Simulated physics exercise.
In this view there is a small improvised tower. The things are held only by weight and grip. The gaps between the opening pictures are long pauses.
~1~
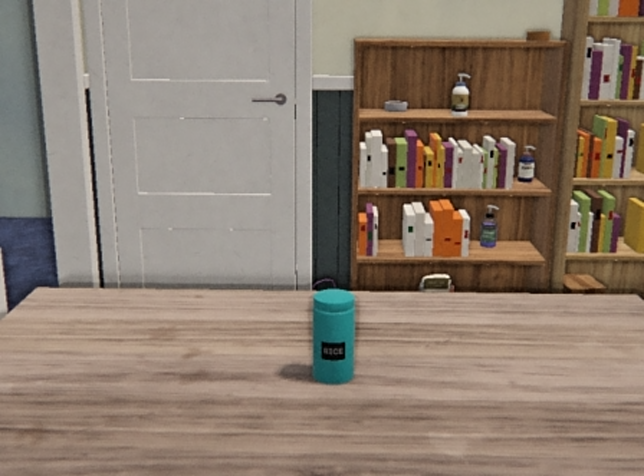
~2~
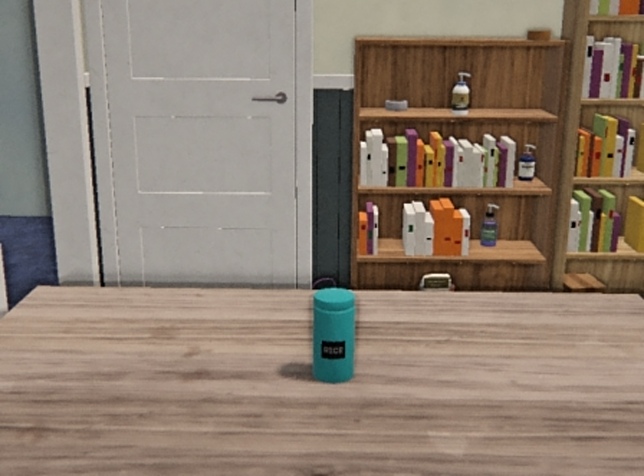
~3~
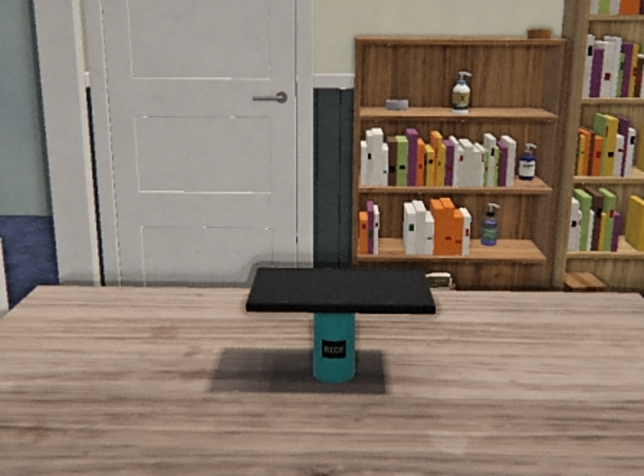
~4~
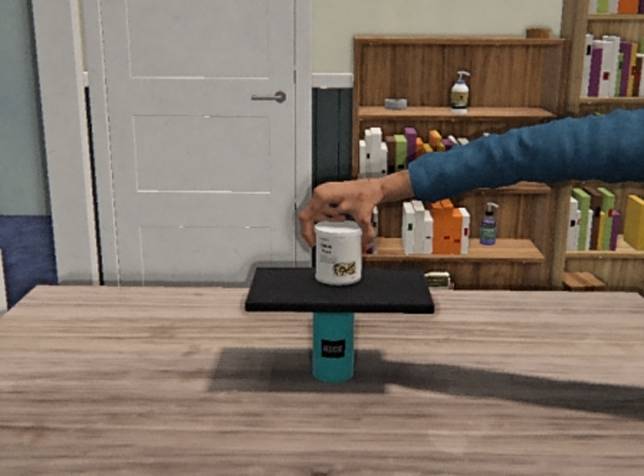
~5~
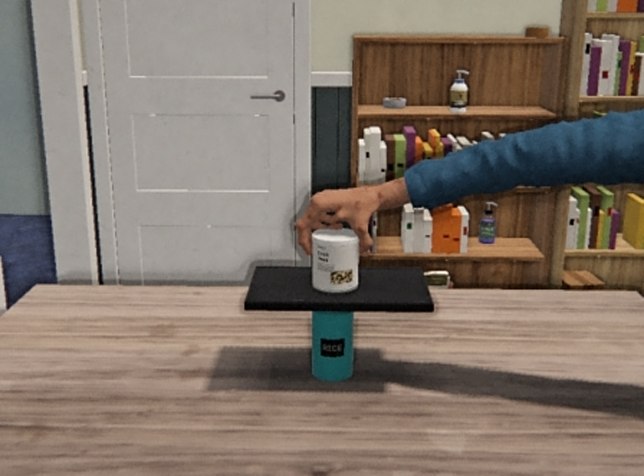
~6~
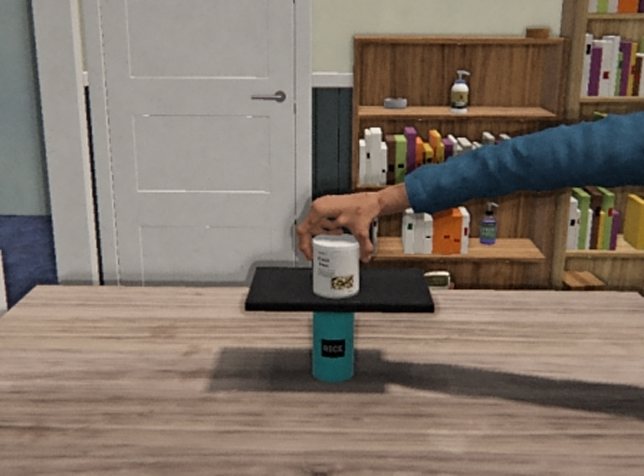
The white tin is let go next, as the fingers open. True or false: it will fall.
False.
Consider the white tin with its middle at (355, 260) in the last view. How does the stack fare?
What happens next is that it remains standing.
Then, 0.50 s past the last view, nothing moves.
Then, 1.10 s past the last view, white tin resting near (336, 267).
Finally, all 3 still in place. Final places as the last picture's camera would see them, white tin near (337, 266). The stack keeps its balance.
